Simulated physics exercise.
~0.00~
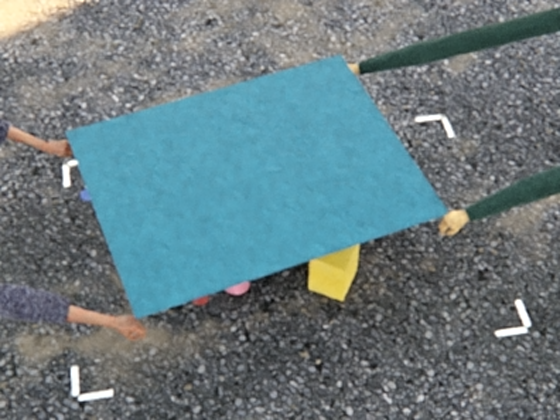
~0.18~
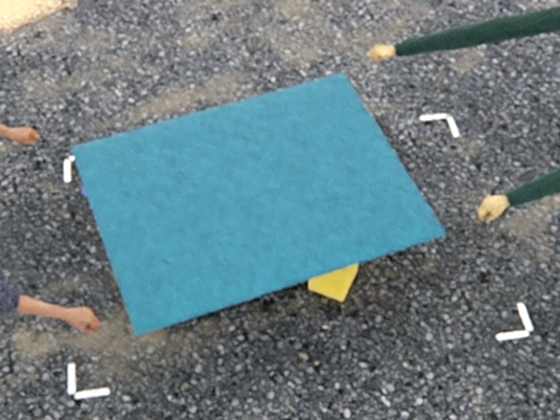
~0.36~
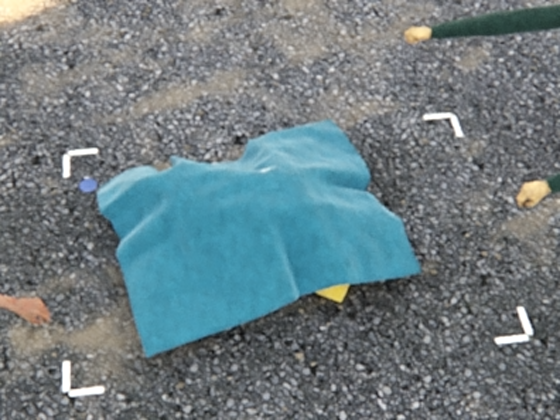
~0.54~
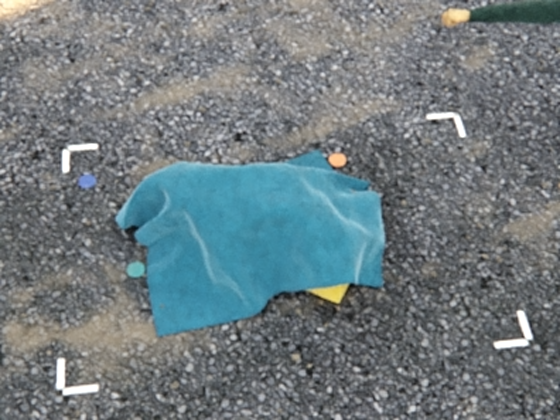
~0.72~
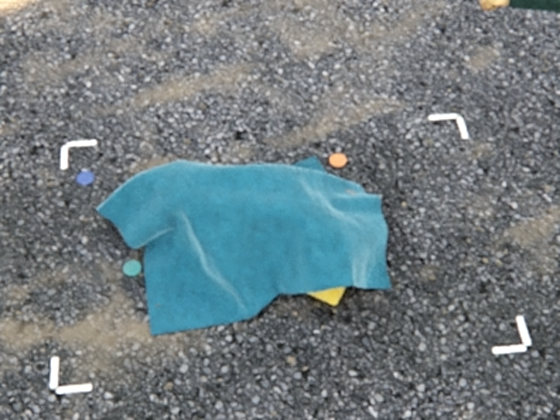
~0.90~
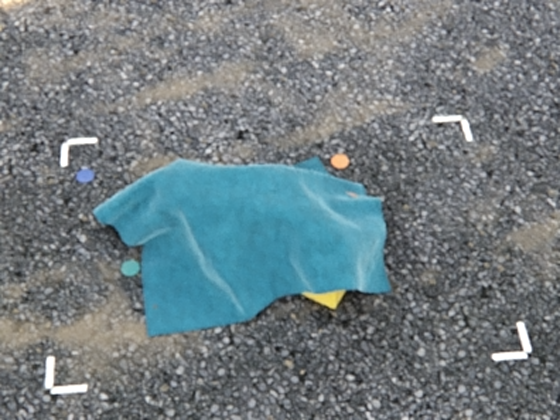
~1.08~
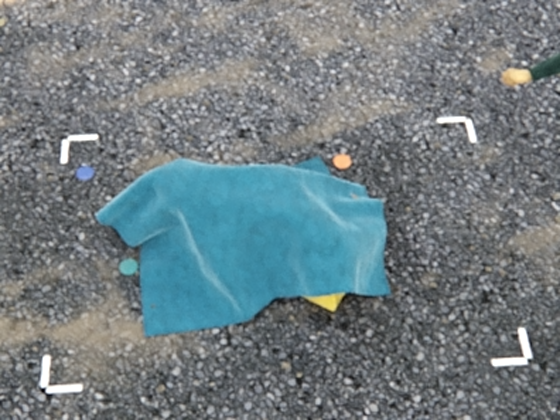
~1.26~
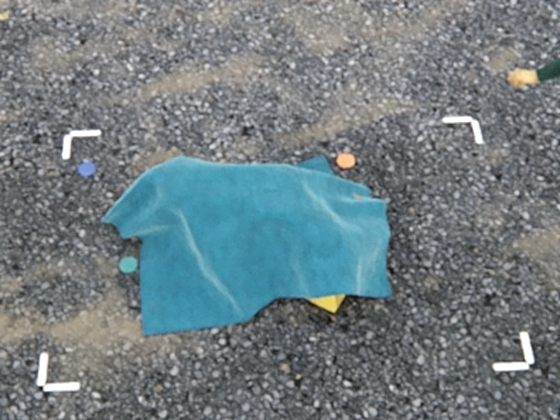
The video shows two pairs of hands holding a blue-green cloth level above gravel, then letting go and withdrawing as it drops and crumples over several objects, ending in a rumpled heap with part of a yellow object showing and orange, teal and blue discs uncovered.
